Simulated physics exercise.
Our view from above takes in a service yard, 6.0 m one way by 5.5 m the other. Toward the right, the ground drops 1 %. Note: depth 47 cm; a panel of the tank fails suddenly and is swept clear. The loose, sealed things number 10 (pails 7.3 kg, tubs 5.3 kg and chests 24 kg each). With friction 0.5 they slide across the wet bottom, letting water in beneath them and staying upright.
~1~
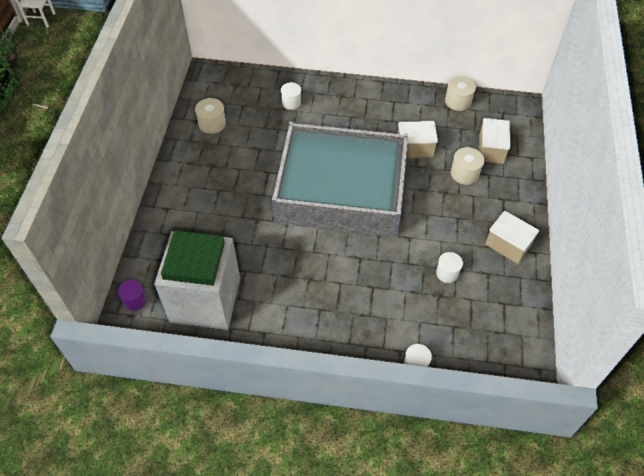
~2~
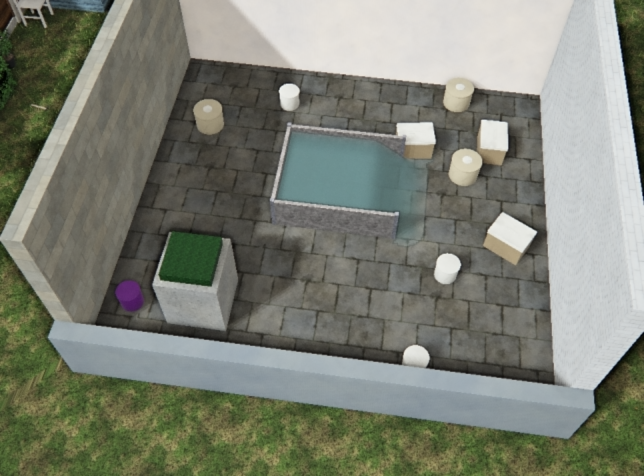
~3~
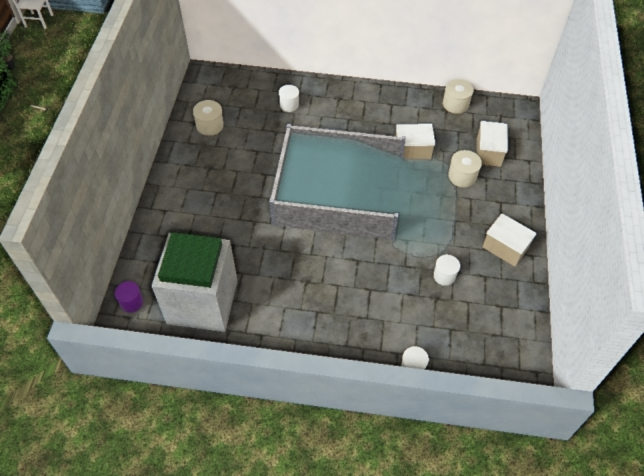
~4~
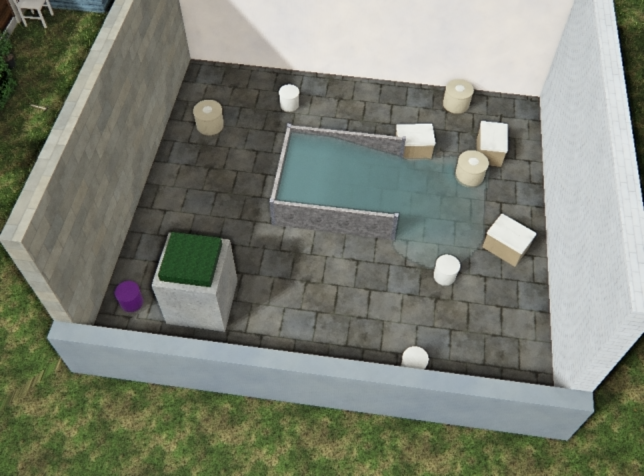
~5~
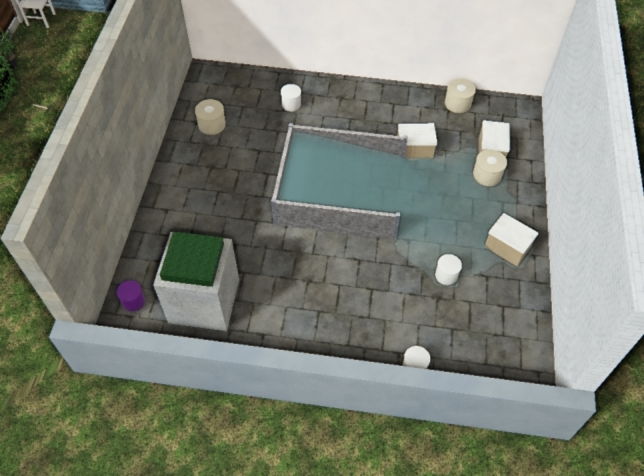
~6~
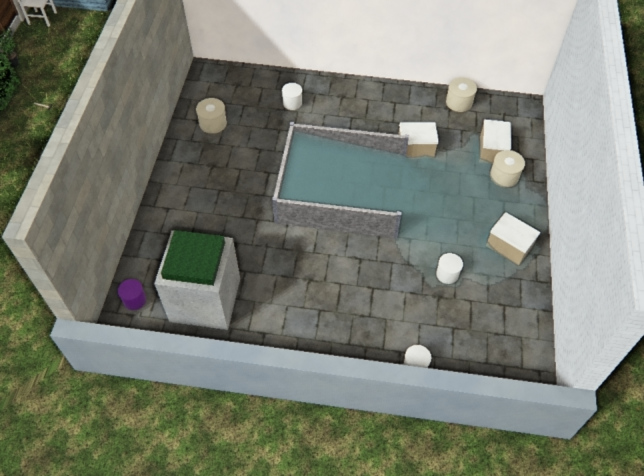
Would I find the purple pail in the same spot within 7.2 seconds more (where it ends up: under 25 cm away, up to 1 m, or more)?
Purple pail hardly budges.
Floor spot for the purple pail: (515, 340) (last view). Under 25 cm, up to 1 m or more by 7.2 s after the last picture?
Outcome: It is taken a long way.
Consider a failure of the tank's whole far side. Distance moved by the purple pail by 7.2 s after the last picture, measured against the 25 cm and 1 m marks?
What happens next is that the purple pail does not really budge.
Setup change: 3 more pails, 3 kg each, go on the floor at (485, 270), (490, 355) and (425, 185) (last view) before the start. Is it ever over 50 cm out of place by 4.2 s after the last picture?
From first to last: Surpasses it, surpasses it, surpasses it.
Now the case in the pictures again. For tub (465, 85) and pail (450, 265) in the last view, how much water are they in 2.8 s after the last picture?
First about 5 cm, second about 3 cm.
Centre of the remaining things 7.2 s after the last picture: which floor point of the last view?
Centre of the remaining things: Roughly (318, 190).
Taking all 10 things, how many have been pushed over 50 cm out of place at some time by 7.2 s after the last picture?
The total is 5.
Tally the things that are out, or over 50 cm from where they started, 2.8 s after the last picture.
The answer is 4.
Then, 0.9 s after the last picture the purple pail is near (130, 289), 0.0 m from its start, aground; 1 afloat.
Then, 2.8 s after the last picture the purple pail is near (130, 289), 0.0 m from its start, aground; 4 afloat.
Then, 4.8 s after the last picture the purple pail is near (130, 289), 0.0 m from its start, aground; 2 afloat.
Then, 7.2 s after the last picture the purple pail is near (130, 289), 0.0 m from its start, aground; 0 afloat.
